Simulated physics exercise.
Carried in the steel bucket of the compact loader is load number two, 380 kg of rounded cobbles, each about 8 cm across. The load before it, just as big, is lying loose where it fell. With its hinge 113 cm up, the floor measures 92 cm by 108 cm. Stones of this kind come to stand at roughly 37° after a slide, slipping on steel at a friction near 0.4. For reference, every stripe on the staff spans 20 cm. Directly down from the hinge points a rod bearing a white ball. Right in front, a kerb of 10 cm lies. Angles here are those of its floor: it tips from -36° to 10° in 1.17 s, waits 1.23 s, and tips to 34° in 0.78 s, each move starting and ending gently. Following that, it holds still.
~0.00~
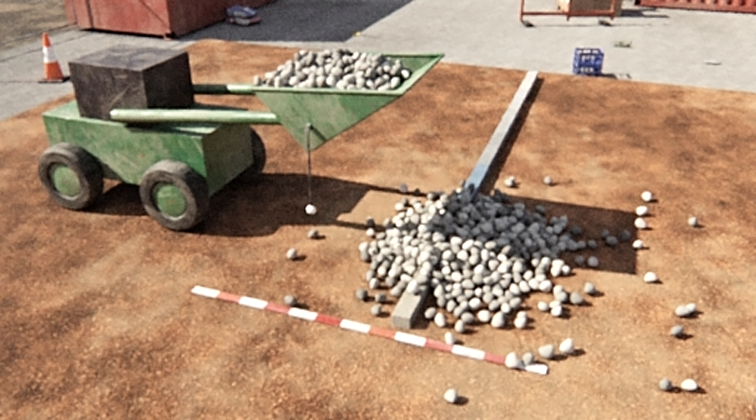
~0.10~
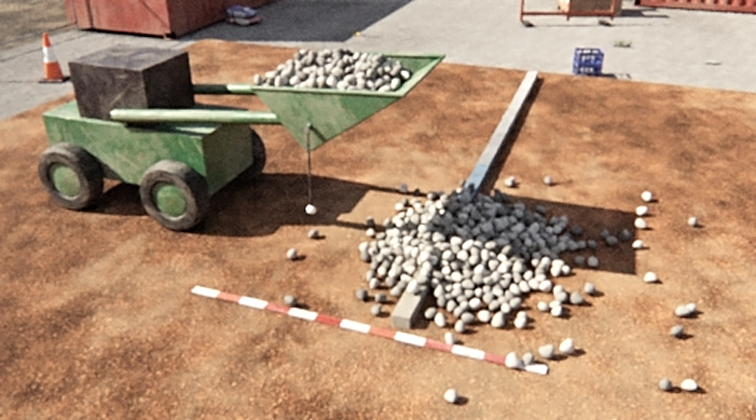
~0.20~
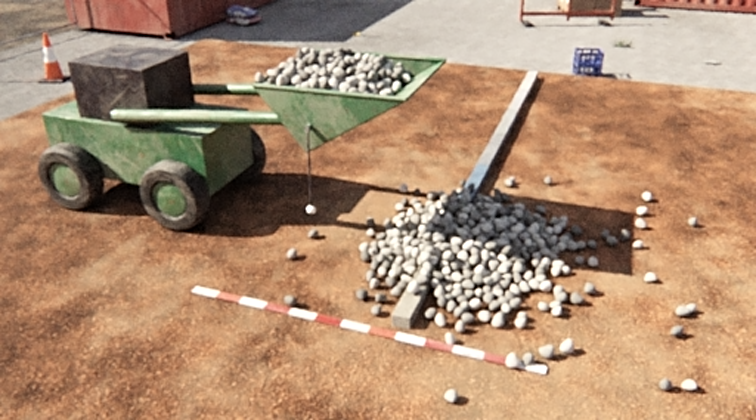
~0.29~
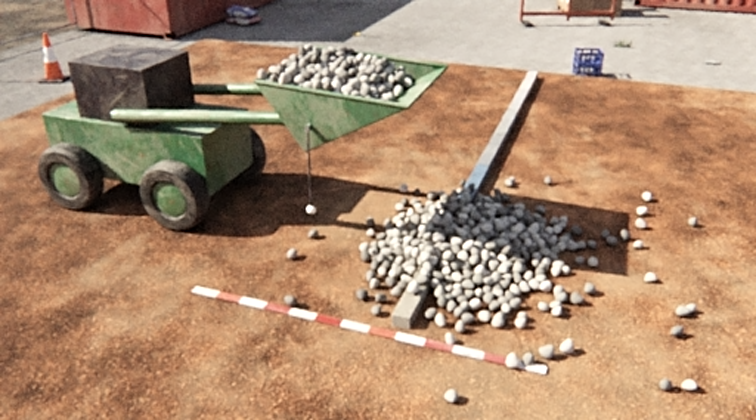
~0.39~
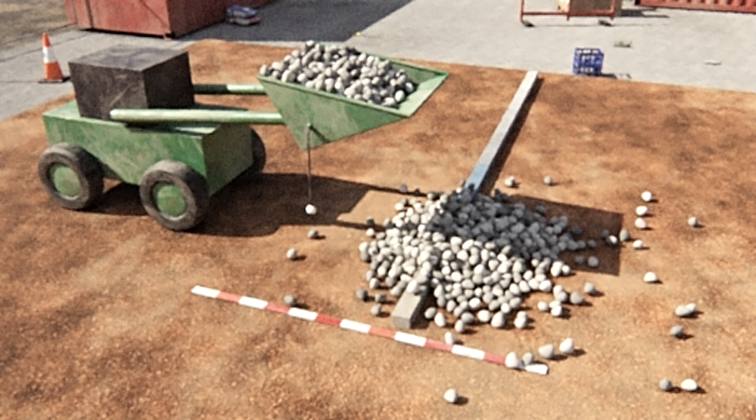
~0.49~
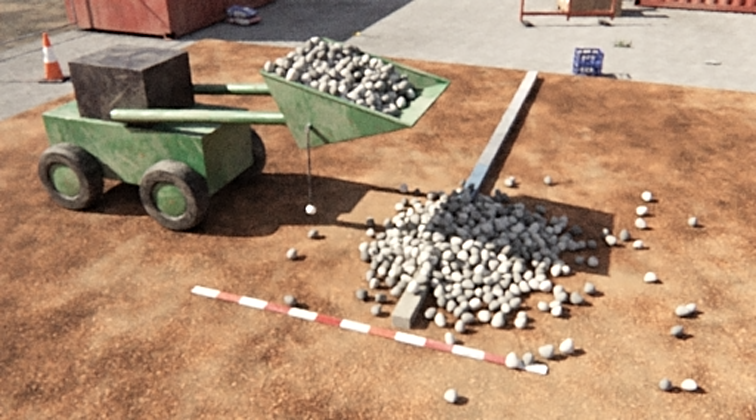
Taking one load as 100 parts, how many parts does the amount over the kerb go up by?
38 parts.
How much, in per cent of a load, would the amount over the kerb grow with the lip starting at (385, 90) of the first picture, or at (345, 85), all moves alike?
Roughly 20 and 0 percent, in that order.
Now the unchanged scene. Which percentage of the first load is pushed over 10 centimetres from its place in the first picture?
Around 5 in a hundred.
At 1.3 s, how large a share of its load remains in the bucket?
Roughly 100 parts in a hundred of the load.
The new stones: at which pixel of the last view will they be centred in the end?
Around (438, 224) in the last picture.
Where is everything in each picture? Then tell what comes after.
The first frame shows lip at (404, 93), floor tilted -36°, highest stones at (353, 61). The earlier load is highest near (458, 215), 23 cm above ground level, 36 % on this side of the kerb, 65 % over the kerb.
The second frame shows lip at (404, 95), floor tilted -35°, highest stones at (353, 61); the stones move at 0.1 m/s on average.
In the third frame, the bucket is at -33°, its lip at (406, 100); the top of the load is at (327, 57); the stones move at 0.1 m/s on average.
The fourth frame shows lip at (409, 107), floor tilted -29°, highest stones at (313, 53); the stones move at 0.2 m/s on average.
In the fifth frame, the bucket is at -24°, its lip at (411, 116); the top of the load is at (314, 51); the stones move at 0.2 m/s on average.
The sixth frame shows lip at (412, 126), floor tilted -19°, highest stones at (314, 48); the stones move at 0.2 m/s on average.
After 0.9 s the floor is at 3°; in per cent of one load, 100 in the bucket, 36 on this side of the kerb, 65 over the kerb; the foremost stones are at (674, 292).
After 1.3 s the floor is at 10°; in per cent of one load, 100 in the bucket, 36 on this side of the kerb, 65 over the kerb; the foremost stones are at (674, 292).
After 3.6 s the floor is at 34°; in per cent of one load, 11 in the bucket, 97 on this side of the kerb, 93 over the kerb; the foremost stones are at (674, 292).
After 6.2 s the floor is at 34°; in per cent of one load, 0 in the bucket, 98 on this side of the kerb, 102 over the kerb; the foremost stones are at (674, 292). Net gain over the kerb, 38.
